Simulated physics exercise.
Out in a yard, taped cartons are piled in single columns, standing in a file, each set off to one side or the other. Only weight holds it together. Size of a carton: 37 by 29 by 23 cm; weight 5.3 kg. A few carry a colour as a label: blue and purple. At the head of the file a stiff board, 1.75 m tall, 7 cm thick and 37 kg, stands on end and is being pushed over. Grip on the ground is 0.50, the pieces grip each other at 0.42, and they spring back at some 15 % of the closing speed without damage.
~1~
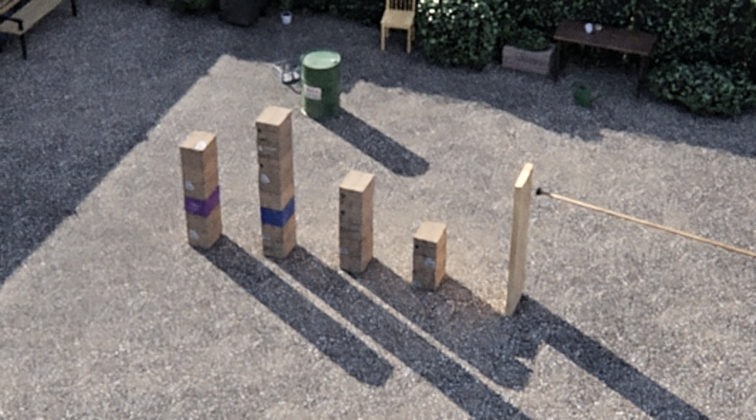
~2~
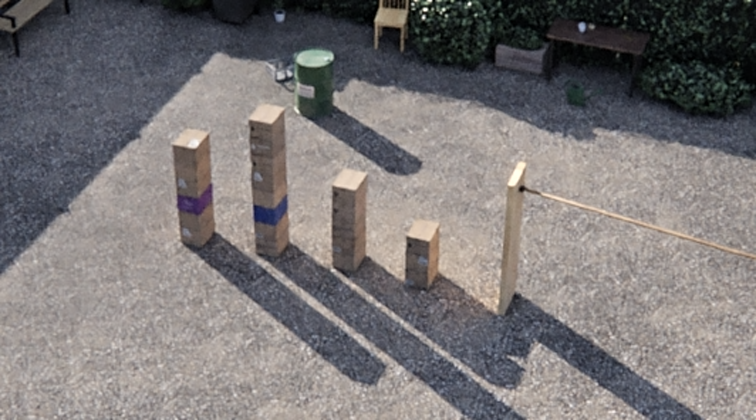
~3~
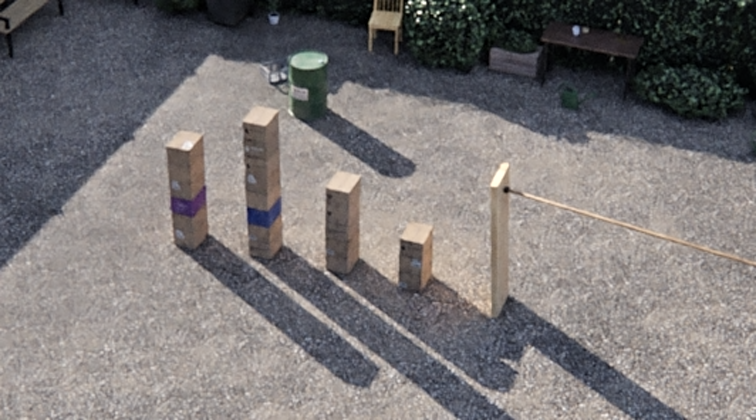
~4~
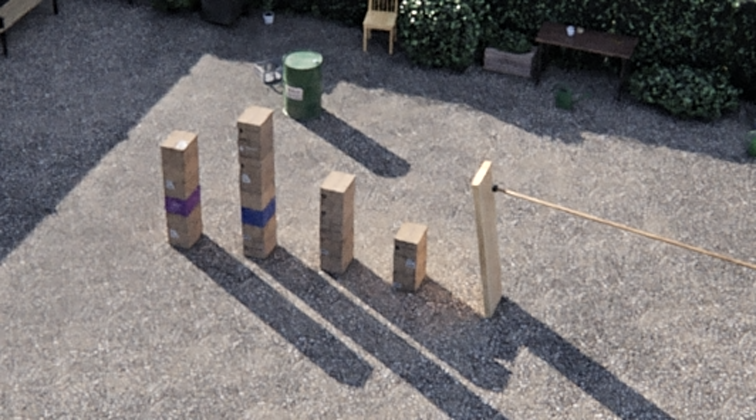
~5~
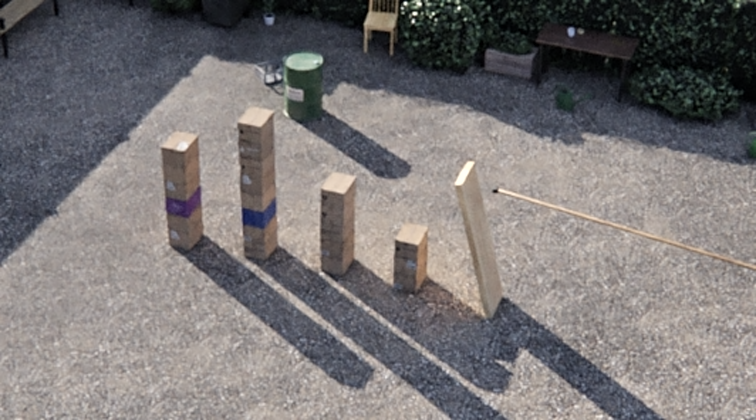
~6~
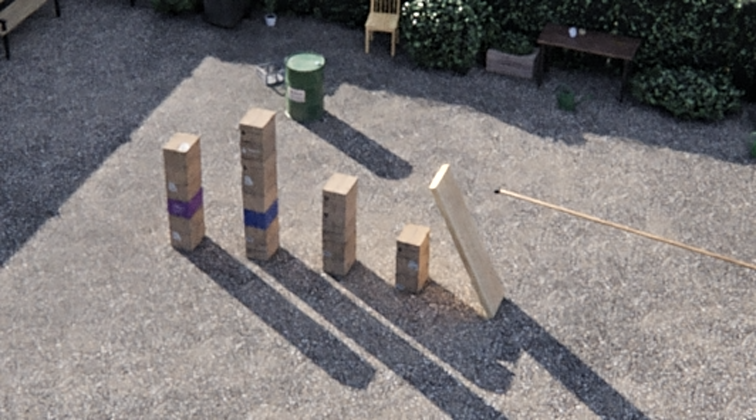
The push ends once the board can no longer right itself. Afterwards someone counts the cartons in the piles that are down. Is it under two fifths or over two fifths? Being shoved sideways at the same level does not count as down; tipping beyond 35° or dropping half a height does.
Ending down: Less than two fifths.
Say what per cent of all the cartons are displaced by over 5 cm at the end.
5 per cent.
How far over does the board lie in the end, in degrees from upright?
Some 50° from upright.
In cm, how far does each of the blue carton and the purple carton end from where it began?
Moved: Blue 0, purple 0.
Then, 0.07 s past the last view, board 31° from upright; none of the 22 cartons down.
Then, 0.19 s past the last view, board 43° from upright; none of the 22 cartons down.
Then, 0.37 s past the last view, board 52° from upright; none of the 22 cartons down, 1 disturbed.
In the end, board 51° from upright; none of the 22 cartons down, 1 disturbed; blue carton unmoved; purple carton unmoved. That is 0 per cent. From the last view, middles, blue carton near (261, 211), purple carton near (185, 200).
